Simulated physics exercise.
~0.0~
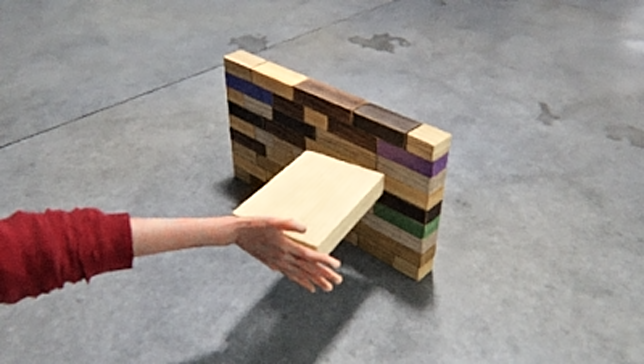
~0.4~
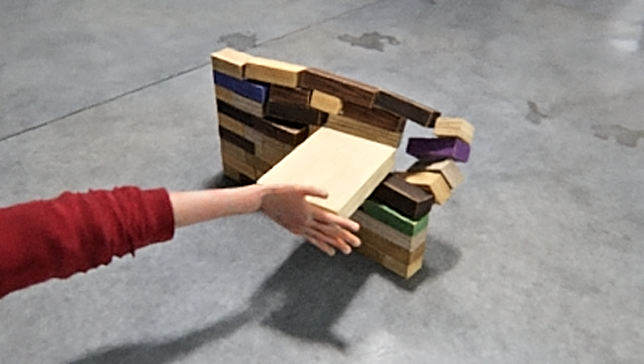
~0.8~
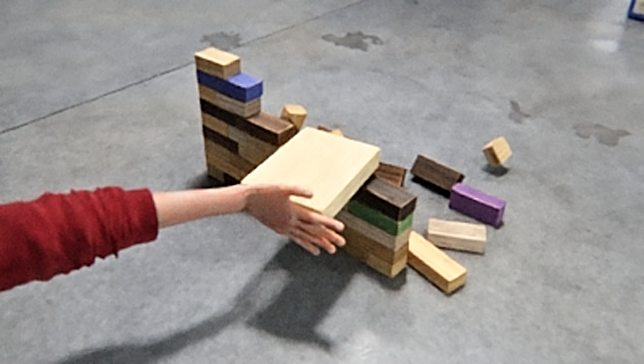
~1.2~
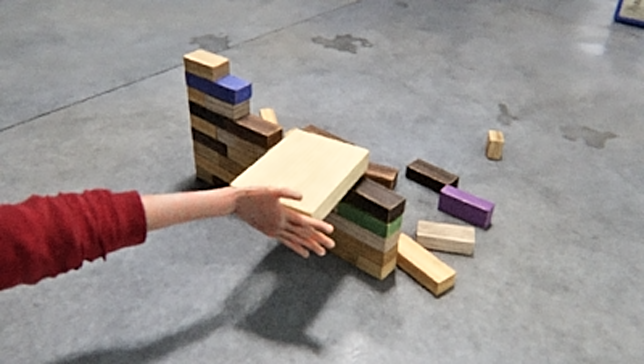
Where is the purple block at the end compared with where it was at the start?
At the start it is built into the upper right end of the wall. By the end it lies on the concrete floor, to the right of what is left standing.
